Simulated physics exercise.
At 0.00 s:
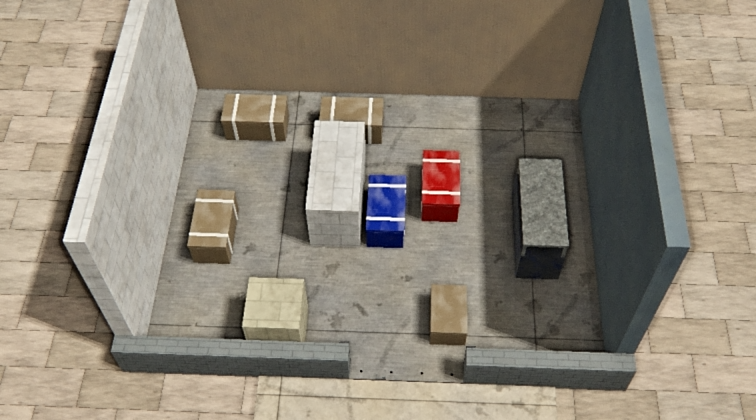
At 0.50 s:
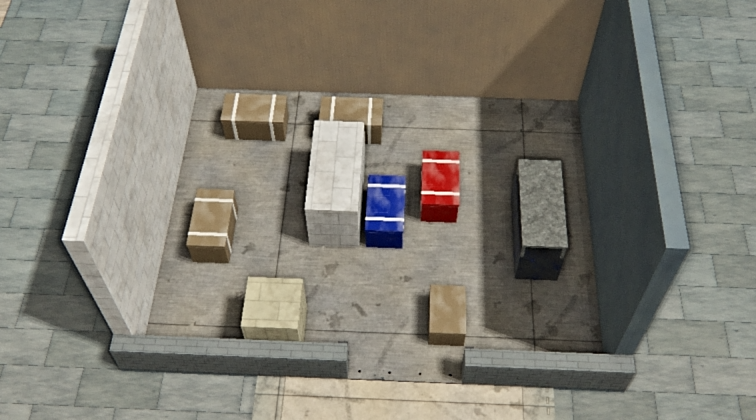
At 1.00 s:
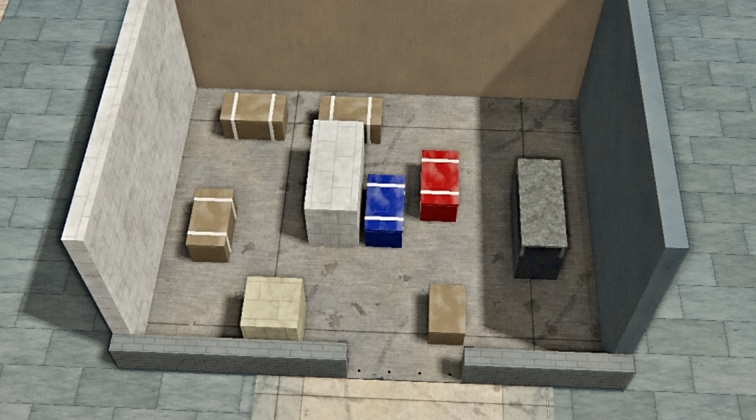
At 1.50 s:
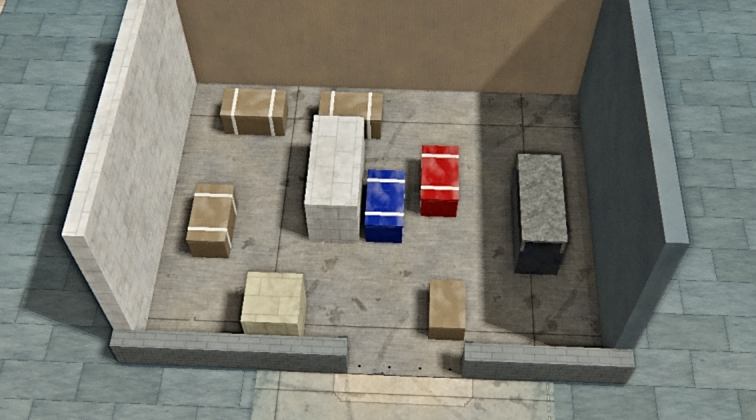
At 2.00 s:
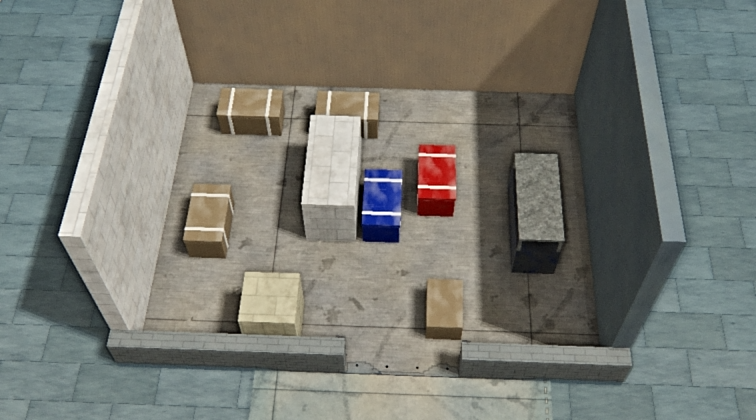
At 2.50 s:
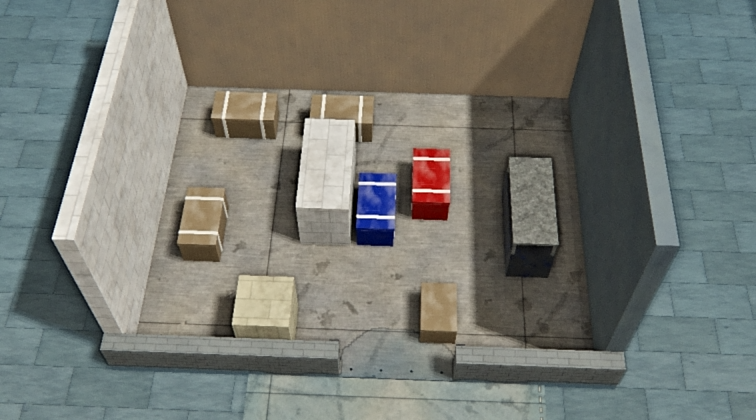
Water spread over the tan paving around an open-topped store and turned the ground outside blue-grey, while the blue trunk, the red trunk and the other boxes inside stayed where they were.
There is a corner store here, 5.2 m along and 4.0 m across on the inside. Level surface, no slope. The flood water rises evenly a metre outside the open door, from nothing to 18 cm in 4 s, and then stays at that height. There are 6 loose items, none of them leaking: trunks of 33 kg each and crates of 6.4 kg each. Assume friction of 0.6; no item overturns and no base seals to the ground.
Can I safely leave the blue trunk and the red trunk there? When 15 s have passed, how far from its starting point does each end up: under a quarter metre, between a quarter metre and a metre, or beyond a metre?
The blue trunk ends up beyond a metre away, the red trunk ends up beyond a metre away.
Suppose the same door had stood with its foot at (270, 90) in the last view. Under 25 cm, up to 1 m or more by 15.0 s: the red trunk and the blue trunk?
The red trunk remains where it was, while the blue trunk remains where it was.
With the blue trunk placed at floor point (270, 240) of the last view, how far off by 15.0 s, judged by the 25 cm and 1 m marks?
Well, it sits tight.
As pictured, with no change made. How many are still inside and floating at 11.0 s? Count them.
I get 1.
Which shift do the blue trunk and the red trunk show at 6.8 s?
About 20 cm and 0 cm, respectively.
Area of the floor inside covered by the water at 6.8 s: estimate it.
Roughly 13 m2 of it is wet.
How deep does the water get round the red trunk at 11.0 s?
9 cm or so.
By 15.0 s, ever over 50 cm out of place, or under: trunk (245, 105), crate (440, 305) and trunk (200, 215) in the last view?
The first is lower, the second higher and the third lower.
After 3.5 s the blue trunk is near (377, 200), 0.0 m from its start, aground; the red trunk is near (431, 175), 0.0 m from its start, aground; 0 afloat.
After 6.8 s the blue trunk is near (373, 188), 0.2 m from its start, aground; the red trunk is near (431, 175), 0.0 m from its start, aground; 0 afloat.
After 11.0 s the blue trunk is near (378, 146), 0.8 m from its start, aground; the red trunk is near (447, 166), 0.2 m from its start, aground; 1 afloat.
After 15.0 s the blue trunk is near (421, 103), 1.6 m from its start, afloat; the red trunk is near (561, 138), 1.7 m from its start, afloat; 4 afloat.
